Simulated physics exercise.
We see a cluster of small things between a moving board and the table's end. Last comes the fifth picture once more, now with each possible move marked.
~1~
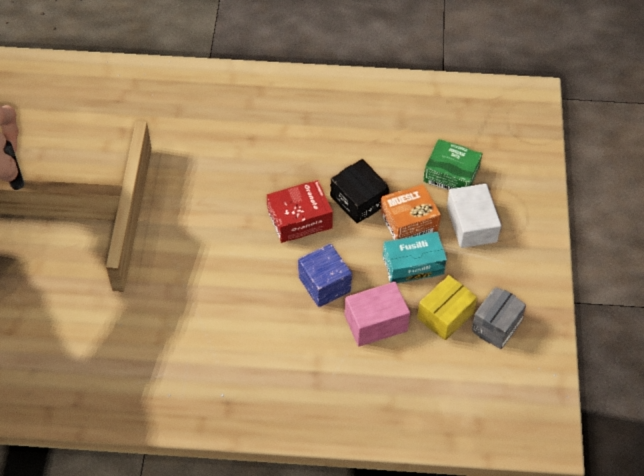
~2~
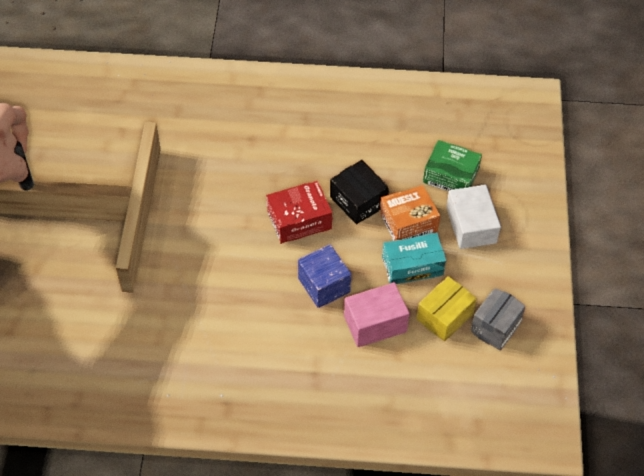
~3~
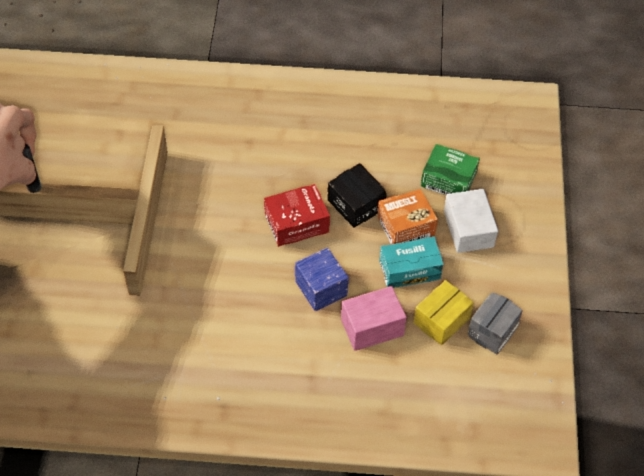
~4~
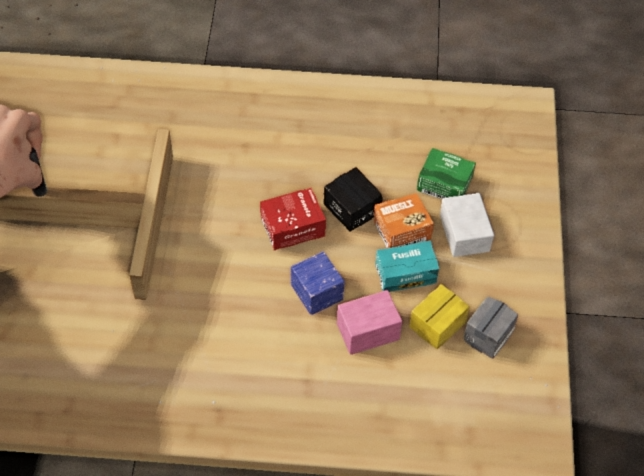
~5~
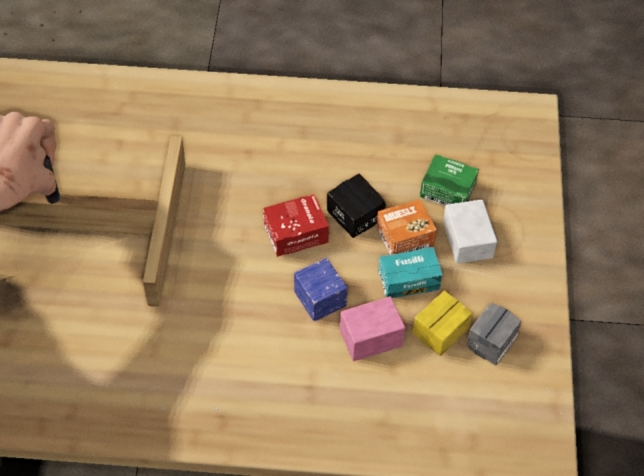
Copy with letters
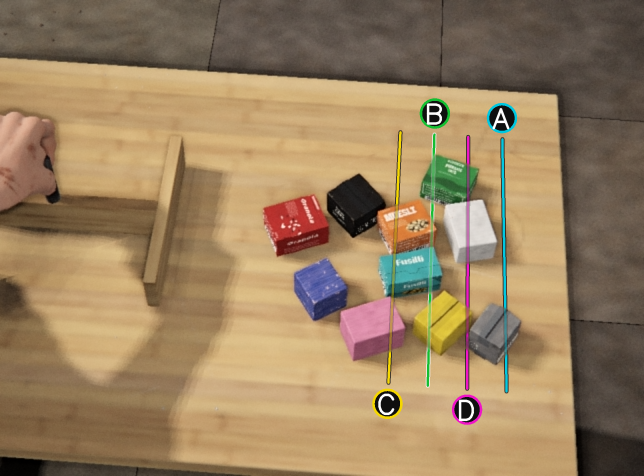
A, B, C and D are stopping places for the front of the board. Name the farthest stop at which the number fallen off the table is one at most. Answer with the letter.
Up to line D.
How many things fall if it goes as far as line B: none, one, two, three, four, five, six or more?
The count is none.
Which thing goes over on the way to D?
The white block goes over.
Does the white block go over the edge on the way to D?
Yes.
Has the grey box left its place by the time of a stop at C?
By then, no.
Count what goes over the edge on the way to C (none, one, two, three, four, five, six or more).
The count is none.
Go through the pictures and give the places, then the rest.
The first picture shows black box (360, 191); green box (453, 167); orange packet (410, 213).
The second picture shows board (137, 192); grey box (498, 319).
The third picture shows board (145, 195); blue block (321, 280).
The fourth picture shows board (150, 199); yellow box (439, 317).
The fifth picture shows board (163, 206); red box (296, 225); black box (356, 205); green box (449, 183).
On the marked copy, A at (504, 256); B at (431, 251); C at (395, 248); D at (468, 253).
Following D. Soon after the start, board (271, 214); red box (312, 229); grey box (494, 334).
Later, board (381, 221); white block (510, 240); orange packet (466, 234).
In the end, board (467, 227); white block over the edge; orange packet (550, 243); one fallen.
As for the rest, A drops three; B is within the limit but short; C is within the limit but short.
